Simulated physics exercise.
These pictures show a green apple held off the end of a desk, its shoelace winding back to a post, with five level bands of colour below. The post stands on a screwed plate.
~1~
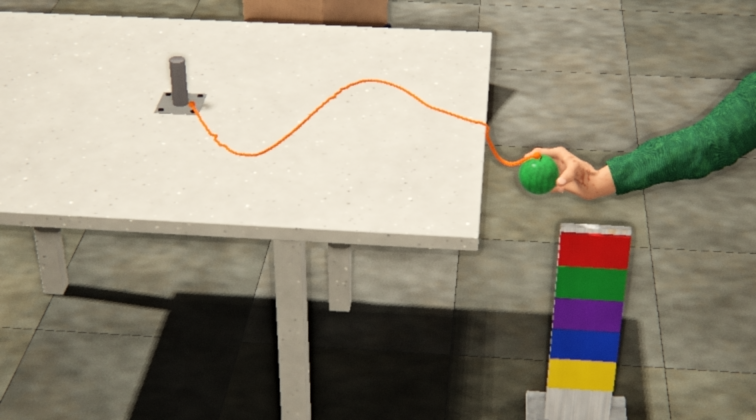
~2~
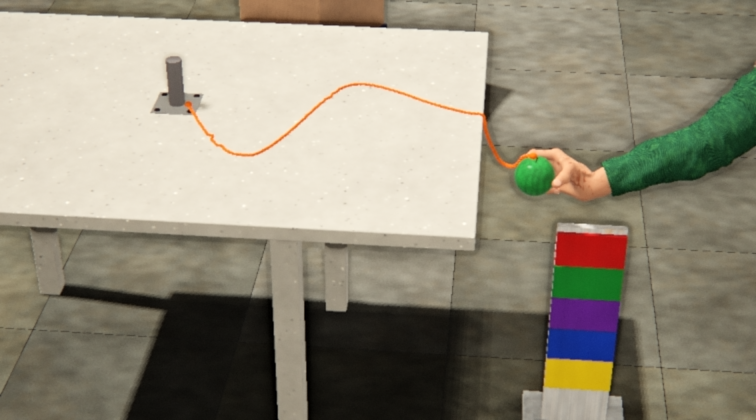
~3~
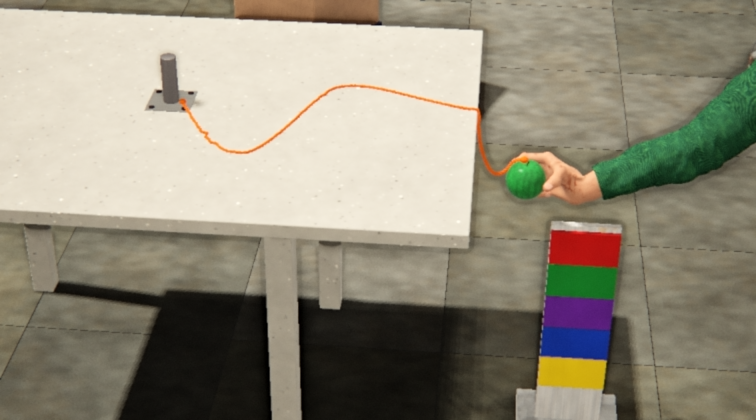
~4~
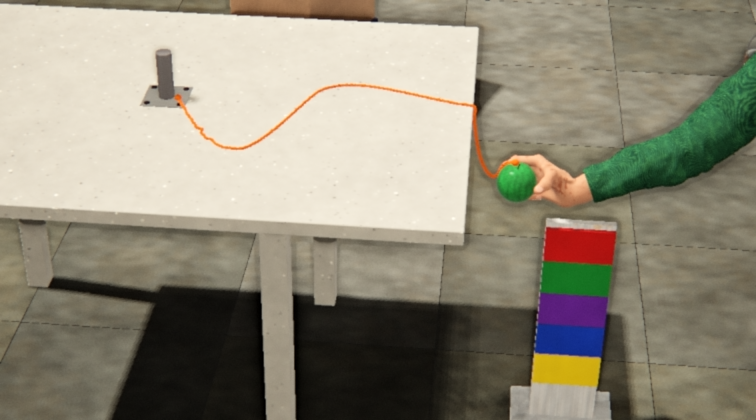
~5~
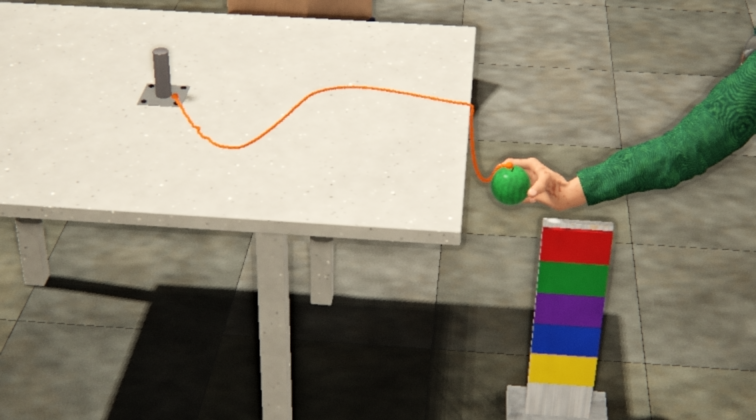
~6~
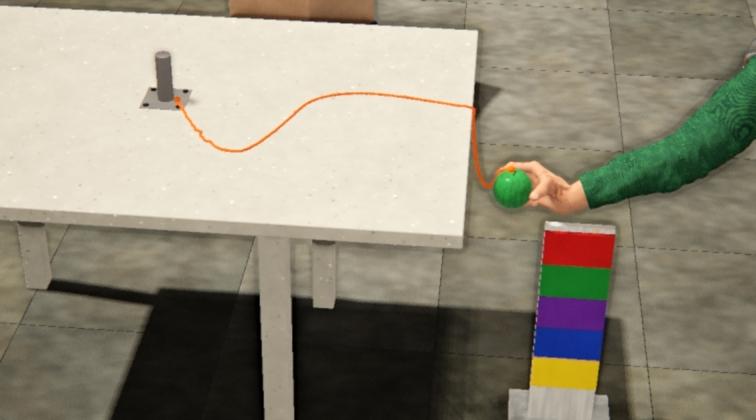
A hand in a green sleeve held a green ball, tied by a wavy orange cord to a post on the table, and lowered it slightly beside the table's edge, above the coloured bands.
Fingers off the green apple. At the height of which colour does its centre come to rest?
At yellow.
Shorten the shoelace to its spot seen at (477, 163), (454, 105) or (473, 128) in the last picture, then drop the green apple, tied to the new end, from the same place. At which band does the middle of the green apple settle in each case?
Taking them in turn: Purple; red; green.
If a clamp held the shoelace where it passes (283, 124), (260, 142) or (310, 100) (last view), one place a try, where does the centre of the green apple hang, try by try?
Near (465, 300), (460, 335) and (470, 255).
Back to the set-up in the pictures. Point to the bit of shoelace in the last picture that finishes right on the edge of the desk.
At (351, 94), roughly.
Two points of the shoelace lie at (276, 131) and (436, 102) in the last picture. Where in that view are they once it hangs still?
The first at (360, 120), the second at (466, 215).
A little later, apple near (498, 355); level with yellow.
Next, apple near (432, 360); level with yellow.
Later still, apple near (467, 361); level with yellow.
When it is over, apple near (454, 368); level with yellow. Its centre hangs level with the yellow band.
